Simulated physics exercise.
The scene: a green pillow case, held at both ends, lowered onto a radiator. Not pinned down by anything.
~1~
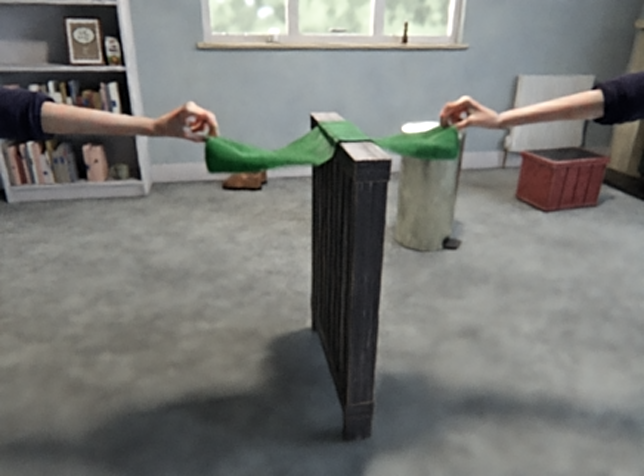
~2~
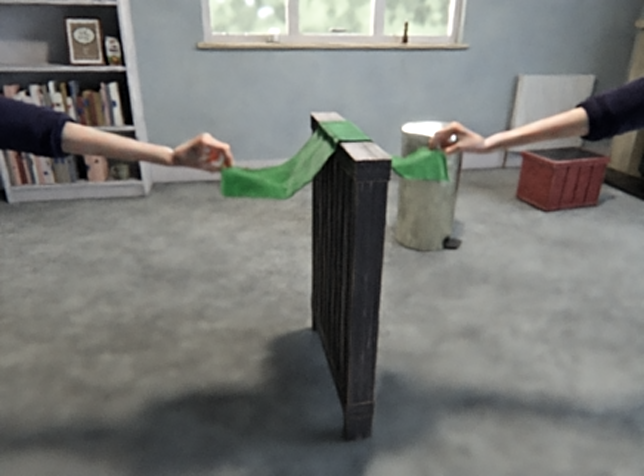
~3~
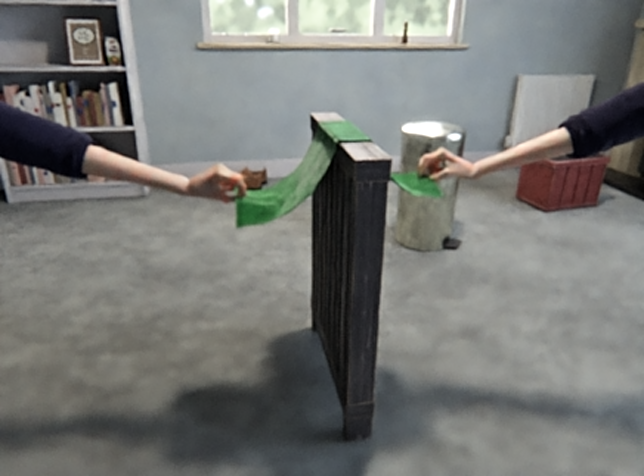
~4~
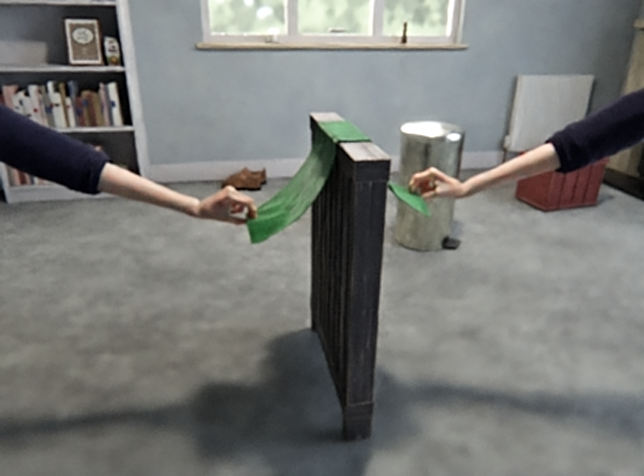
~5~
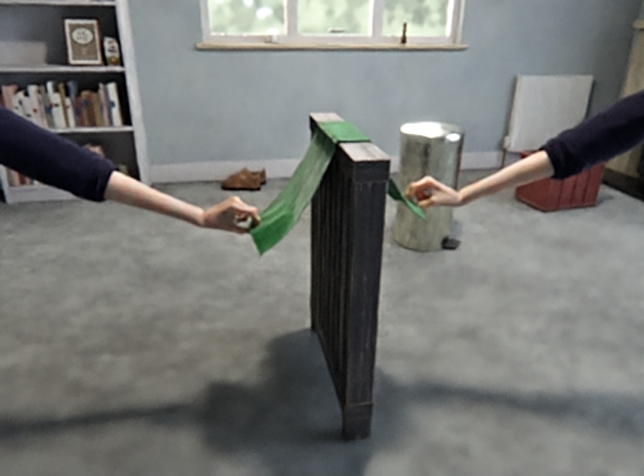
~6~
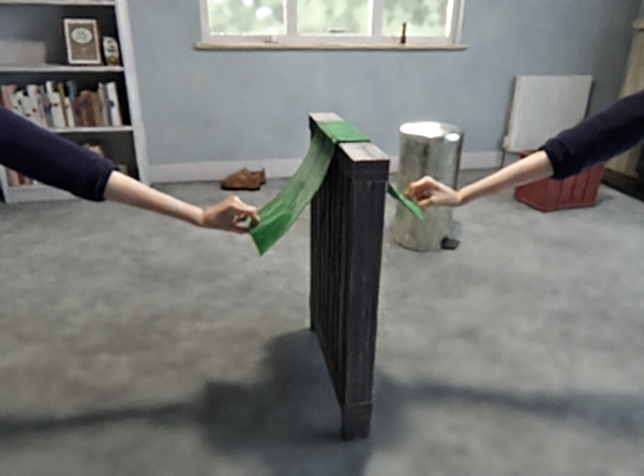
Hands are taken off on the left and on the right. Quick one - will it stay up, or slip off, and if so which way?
I expect it will stay put.
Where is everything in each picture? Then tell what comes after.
In the first picture, left end (212, 173); right end (453, 160); top of the radiator (374, 164).
In the second picture, left end (225, 196); right end (447, 182).
In the third picture, left end (241, 227); right end (441, 197); top of the radiator (374, 164).
In the fourth picture, left end (256, 244); right end (427, 216).
In the fifth picture, left end (264, 253); right end (425, 221).
In the sixth picture, left end (264, 253); right end (423, 221); both sides about alike.
Then, 0.24 s after the last picture, pillow case hanging on both sides, left end near (287, 251), right end near (380, 226).
Then, 0.34 s after the last picture, pillow case hanging on both sides, left end near (320, 254), right end near (354, 232).
At rest, pillow case hanging on both sides, left end near (324, 254), right end near (354, 232). The green pillow case hangs there.
